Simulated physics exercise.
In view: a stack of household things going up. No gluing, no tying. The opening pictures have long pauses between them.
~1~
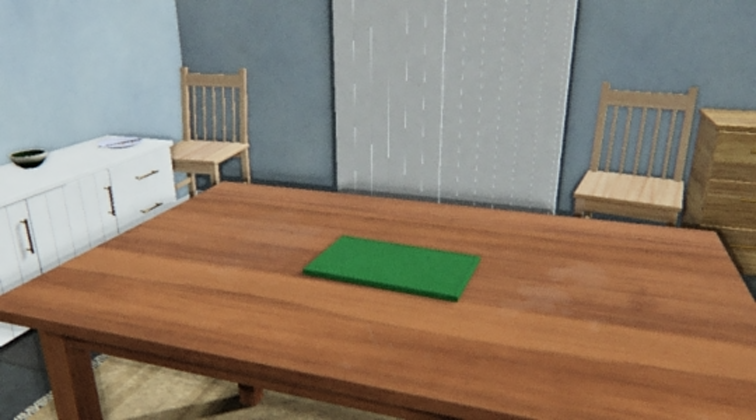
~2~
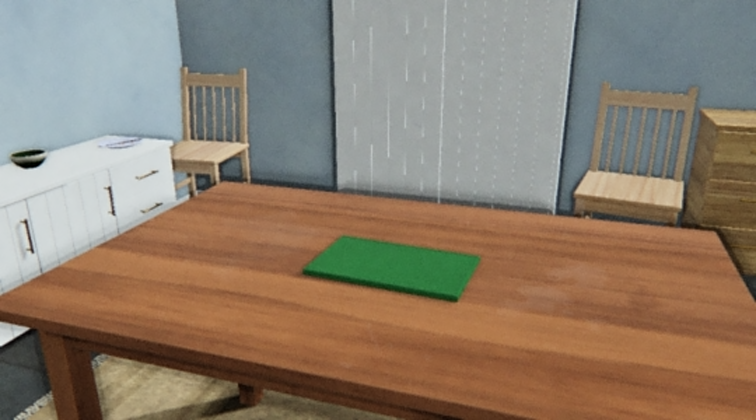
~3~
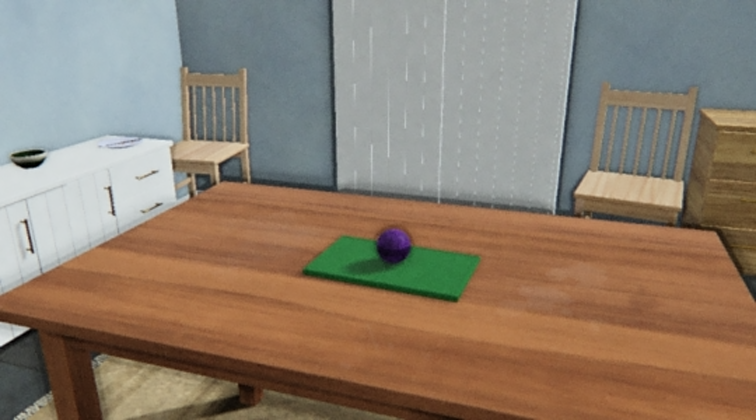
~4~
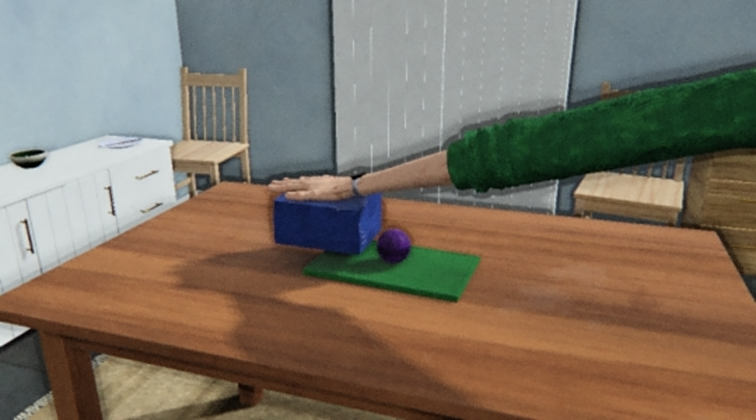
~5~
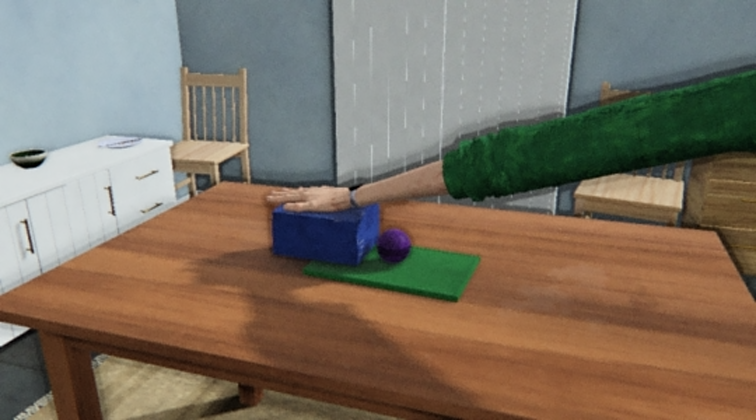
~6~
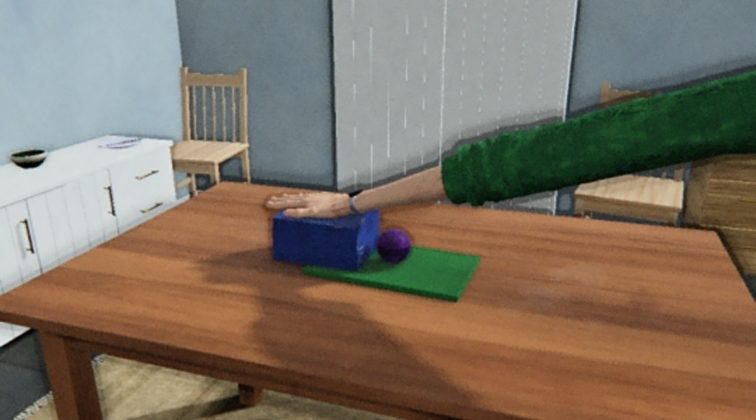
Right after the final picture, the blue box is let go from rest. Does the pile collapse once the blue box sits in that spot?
No, most likely the pile will stay as built.
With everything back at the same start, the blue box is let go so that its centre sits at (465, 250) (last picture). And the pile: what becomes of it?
Result: Pile standing.
Then, 1.00 s past the last view, nothing moves.
Then, 2.10 s past the last view, blue box resting near (327, 232).
Finally, all 3 still in place. Final places as the last picture's camera would see them, blue box near (327, 232). The pile holds.
